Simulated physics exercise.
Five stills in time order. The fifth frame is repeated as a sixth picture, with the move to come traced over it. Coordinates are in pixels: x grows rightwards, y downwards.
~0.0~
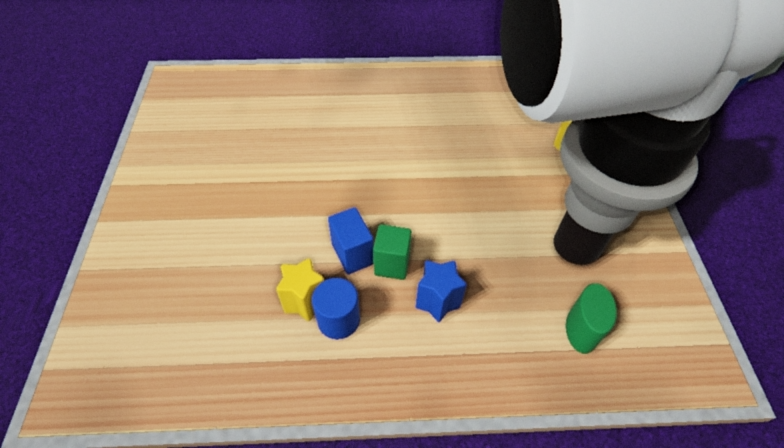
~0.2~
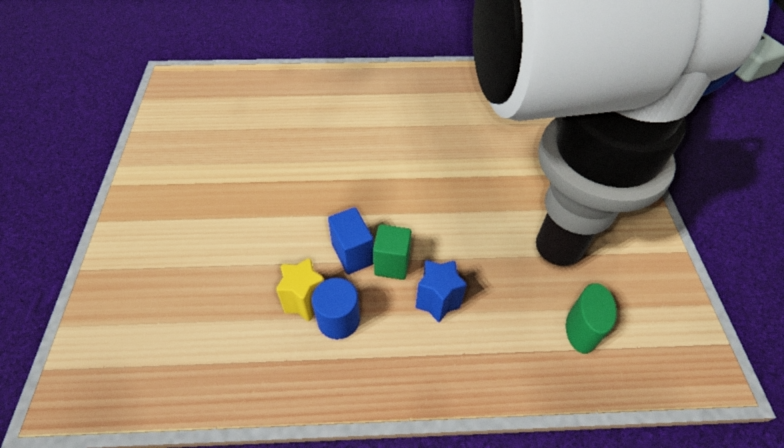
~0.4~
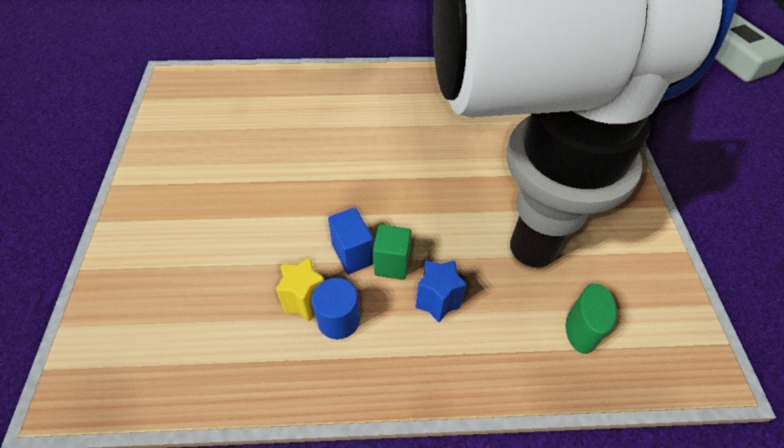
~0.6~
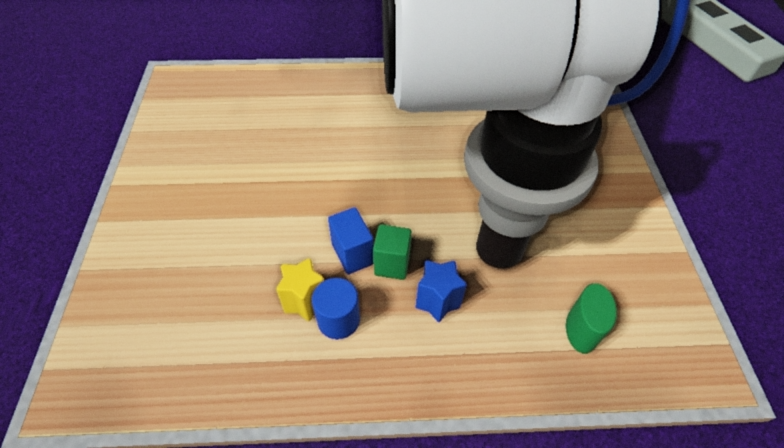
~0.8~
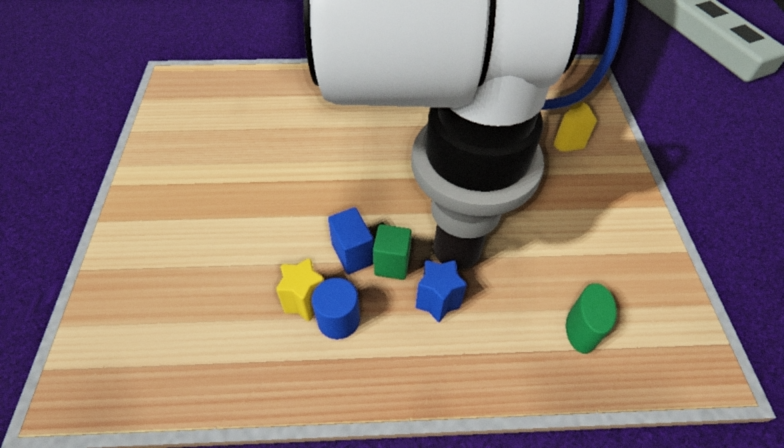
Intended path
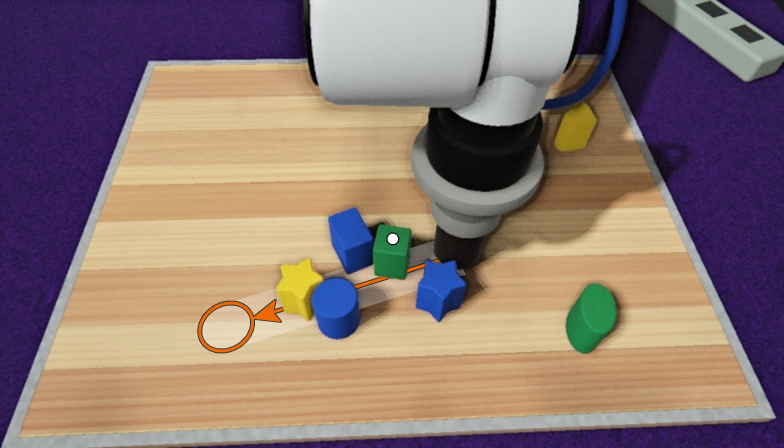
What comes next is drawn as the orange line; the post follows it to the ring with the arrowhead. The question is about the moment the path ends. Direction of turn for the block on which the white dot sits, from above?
Looking from above, the answer is clockwise.
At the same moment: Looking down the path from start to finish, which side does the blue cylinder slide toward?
The shift is to the left of that direction.
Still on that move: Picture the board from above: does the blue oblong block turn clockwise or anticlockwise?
Top view: Clockwise.
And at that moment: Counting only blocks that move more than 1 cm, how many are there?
That push would leave three or more blocks displaced by more than about 1 cm.
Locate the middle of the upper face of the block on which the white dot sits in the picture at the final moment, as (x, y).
My best guess is (272, 246).
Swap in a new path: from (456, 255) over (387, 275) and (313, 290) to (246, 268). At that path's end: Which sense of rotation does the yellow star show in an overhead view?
It turns round anticlockwise.
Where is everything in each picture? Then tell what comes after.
In the first frame, lower end of the post at (576, 247), tops of blocks, yellow star at (299, 277), blue cylinder at (335, 297), blue oblong block at (350, 227), green square block at (393, 239).
In the second frame, post at (558, 248), blocks as before.
In the third frame, post at (533, 249), blocks as before.
In the fourth frame, post at (499, 250), blocks as before.
In the fifth frame, post at (457, 251), yellow star at (299, 277), blue cylinder at (335, 297), blue oblong block at (350, 227), green square block at (393, 239).
The drawn path runs straight from (456, 255) to (226, 326); the dot is on the green square block.
The first path, step by step. One third of the way, post at (384, 274); blue oblong block at (320, 223), turned 65° clockwise; green square block at (340, 251).
Two thirds of the way, post at (307, 297); yellow star at (257, 291), turned 60° anticlockwise; blue cylinder at (307, 323); blue oblong block at (308, 217), turned 110° clockwise; green square block at (277, 248), turned 45° clockwise.
At the end, post at (224, 322); yellow star at (164, 318), turned 60° anticlockwise; blue cylinder at (307, 323); blue oblong block at (308, 217), turned 110° clockwise; green square block at (272, 246), turned 55° clockwise.
